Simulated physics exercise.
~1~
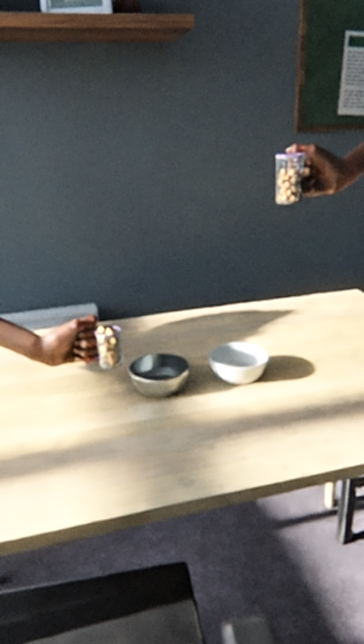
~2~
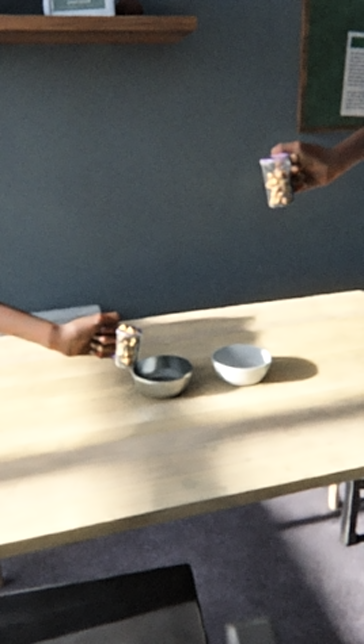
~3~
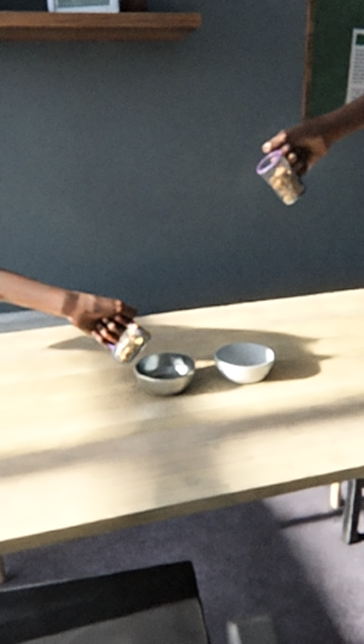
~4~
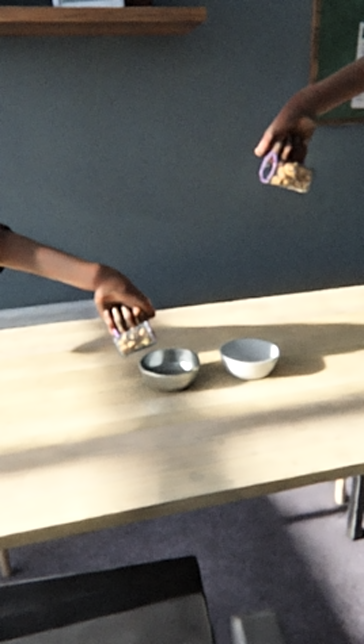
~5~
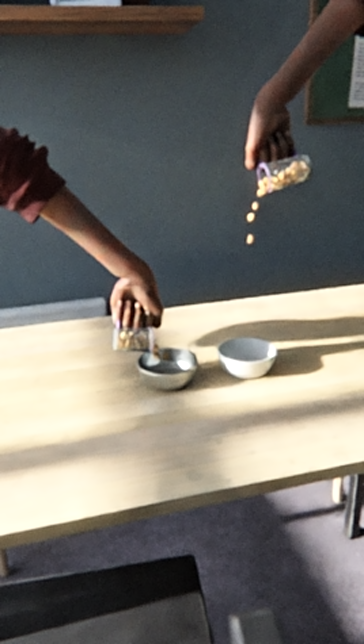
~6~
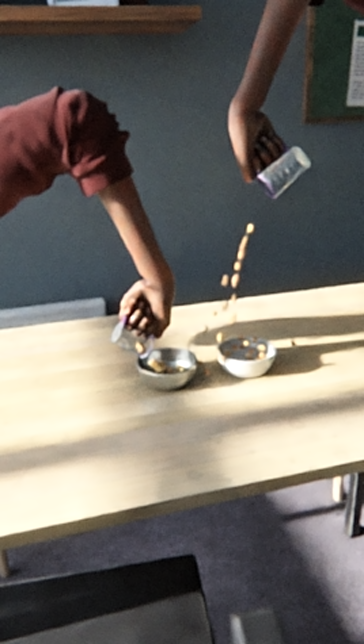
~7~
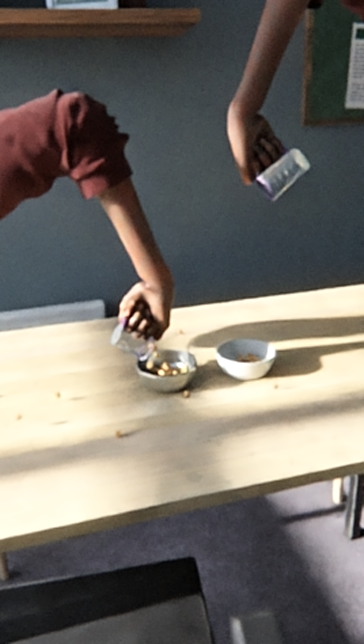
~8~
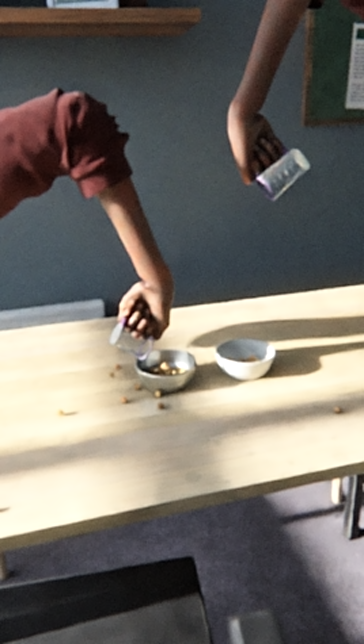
Two clear cups of small tan pieces, each held by a hand, hover over two shallow bowls on a pale wooden table, the right cup much higher than the left. Both hands tilt their cups toward the bowls, and at first nothing falls out. With the cups on their sides, pieces begin dropping in a thin stream from the right one, while the left one pours close to its bowl. The hands turn both cups over, and the right cup empties in a long fall. At the end, pieces sit in the bowls and several lie scattered on the table.
